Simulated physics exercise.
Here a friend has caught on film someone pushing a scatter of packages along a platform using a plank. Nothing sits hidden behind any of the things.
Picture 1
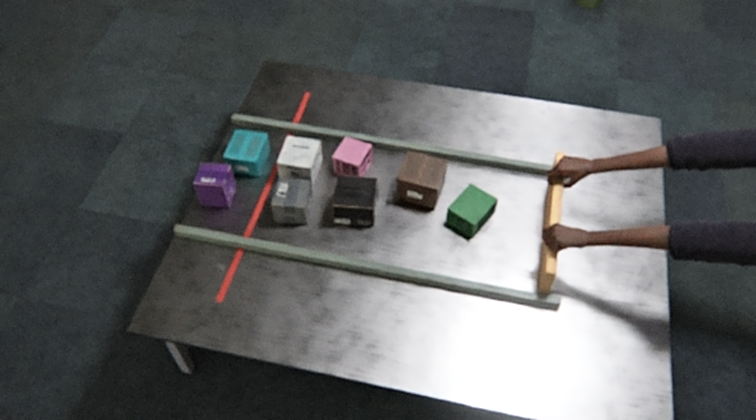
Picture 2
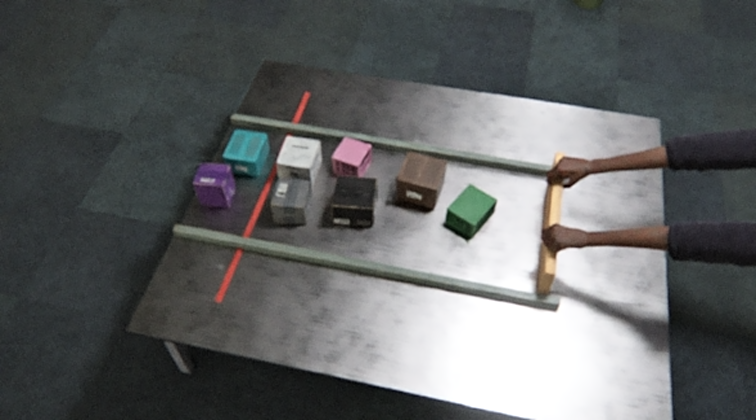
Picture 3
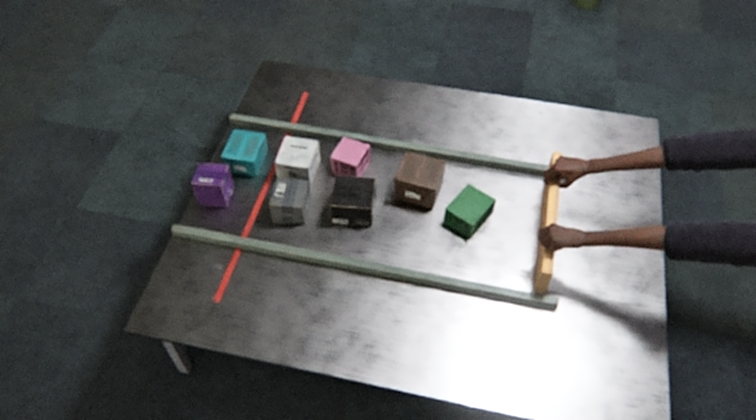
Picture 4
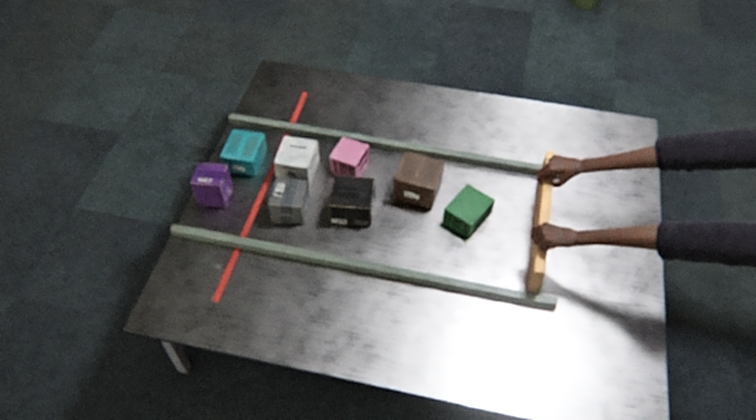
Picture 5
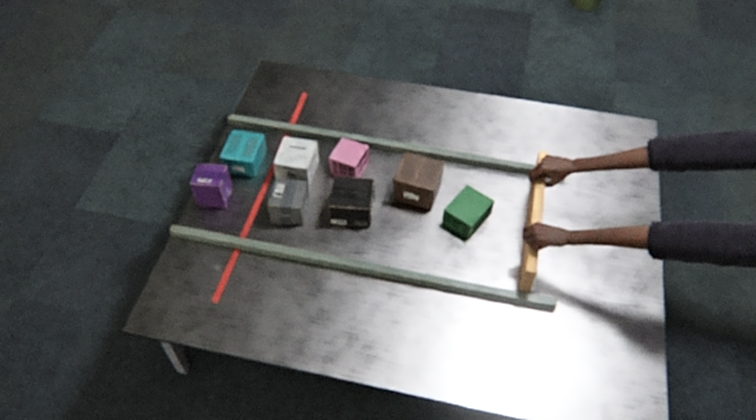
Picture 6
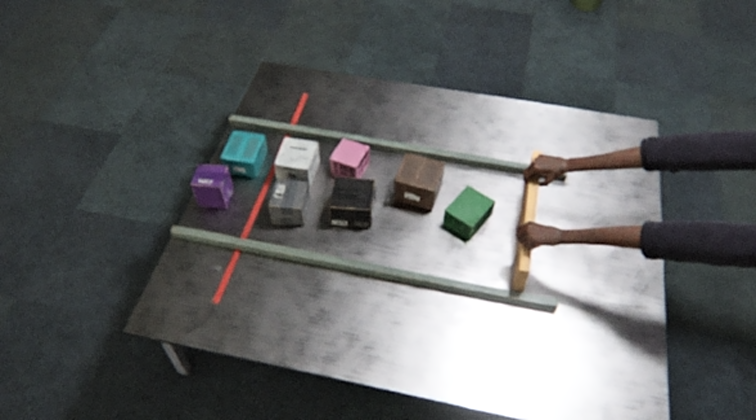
Two hands sliding a wooden plank slowly left between rails on a table, the scattered coloured boxes ahead of it staying still.
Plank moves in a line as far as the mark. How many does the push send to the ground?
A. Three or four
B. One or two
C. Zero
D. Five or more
Three or four.
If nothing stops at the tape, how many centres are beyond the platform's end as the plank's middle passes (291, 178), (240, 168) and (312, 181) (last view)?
It would be 2, 5 and 1.
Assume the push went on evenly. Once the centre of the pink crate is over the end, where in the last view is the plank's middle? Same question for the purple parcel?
The middle is at (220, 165) when it's the pink crate, and at (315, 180) when it's the purple parcel.
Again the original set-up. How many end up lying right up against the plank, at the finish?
At rest, 3 are in contact.
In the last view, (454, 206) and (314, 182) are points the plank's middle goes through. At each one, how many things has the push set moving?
It comes to 2 for the first spot, 8 for the other.
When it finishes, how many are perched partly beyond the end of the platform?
The count is 2.
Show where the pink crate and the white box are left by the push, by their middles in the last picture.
In the last view, the middles sit near (268, 135) and near (218, 154).
Soon after, none off yet; purple parcel at rest near (213, 187); turquoise tote at rest near (245, 155); white box at rest near (298, 163).
Then, none off yet; purple parcel at rest near (213, 187); turquoise tote at rest near (245, 155); white box moved a little near (285, 164).
Further on, none off yet; purple parcel moved about its own width near (185, 184); turquoise tote moved about its own width near (213, 147); white box moved about its own width near (247, 160).
By the end, the number that fall off is three or four; fallen, grey parcel, turquoise tote and purple parcel.
